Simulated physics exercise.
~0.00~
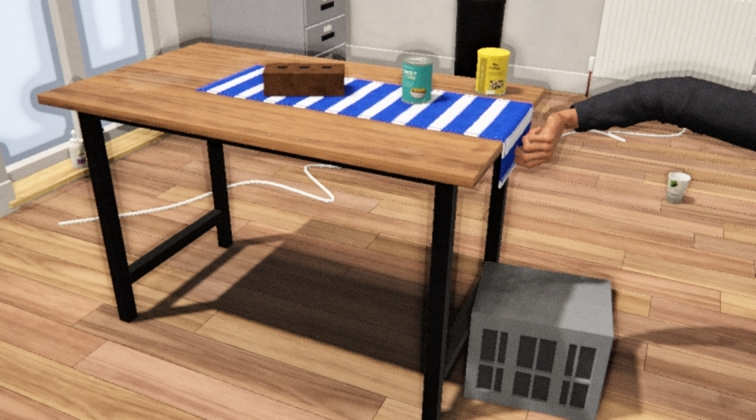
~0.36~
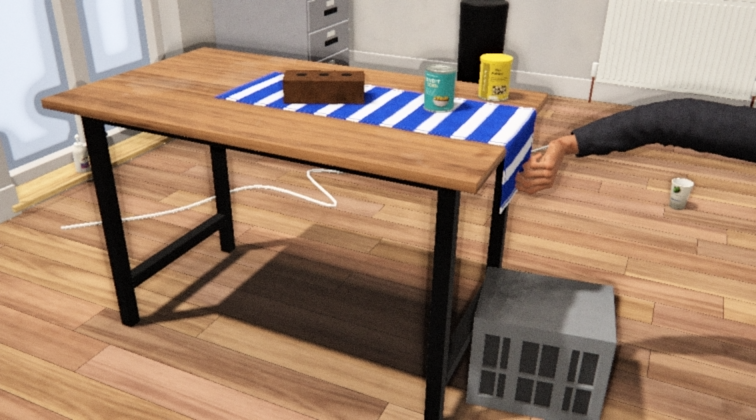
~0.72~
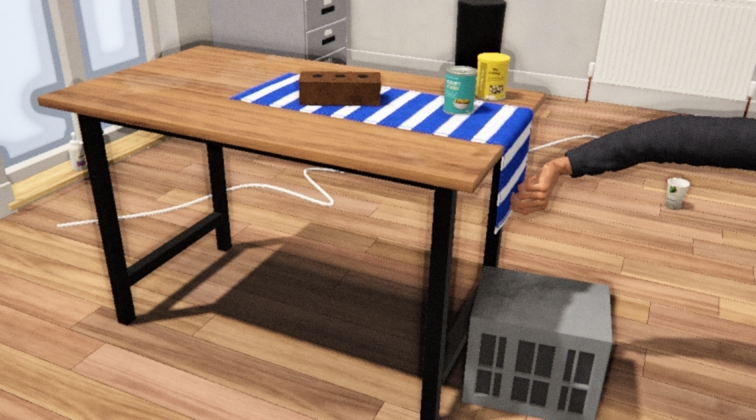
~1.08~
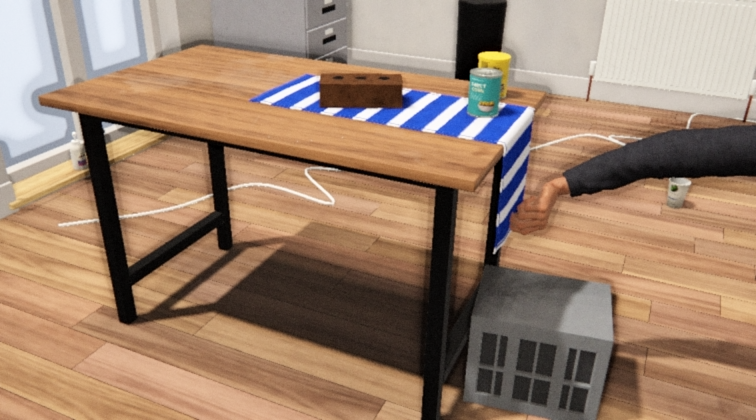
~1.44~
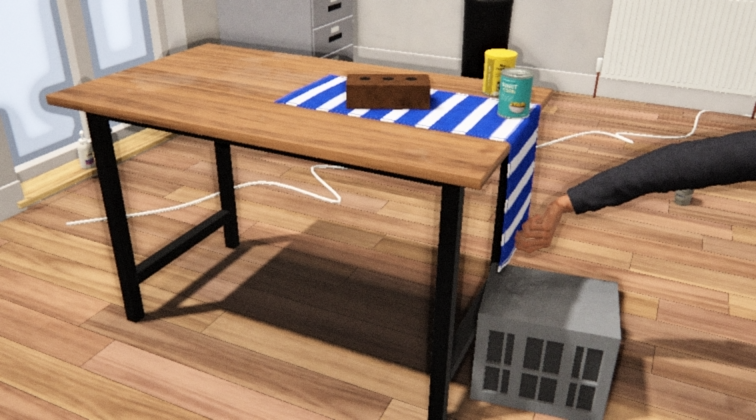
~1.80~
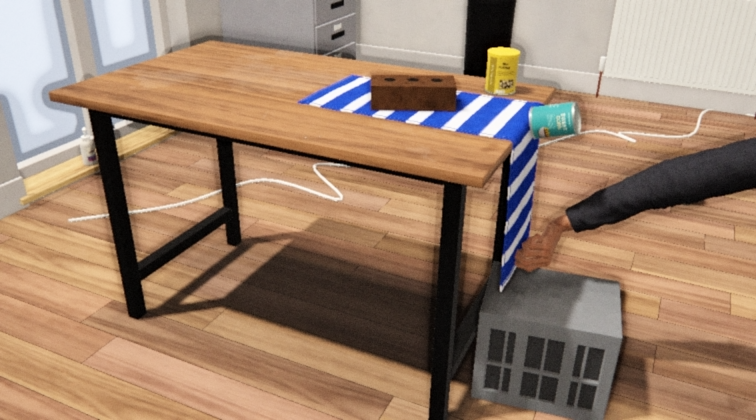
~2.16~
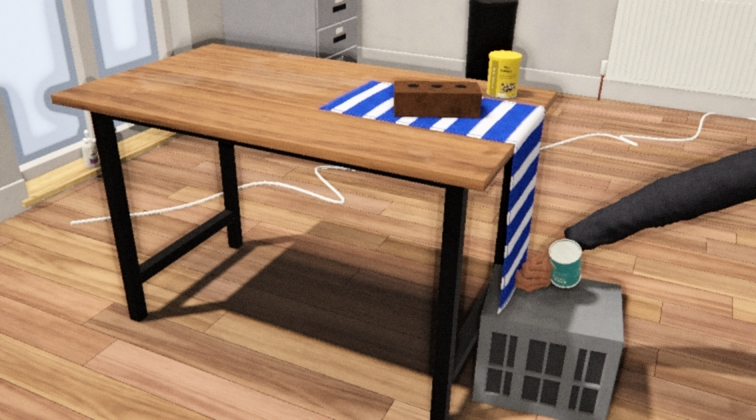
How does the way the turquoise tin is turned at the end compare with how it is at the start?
At the start the turquoise tin is upright on the towel, and at the end it is upside down, below the tabletop by the grey crate.
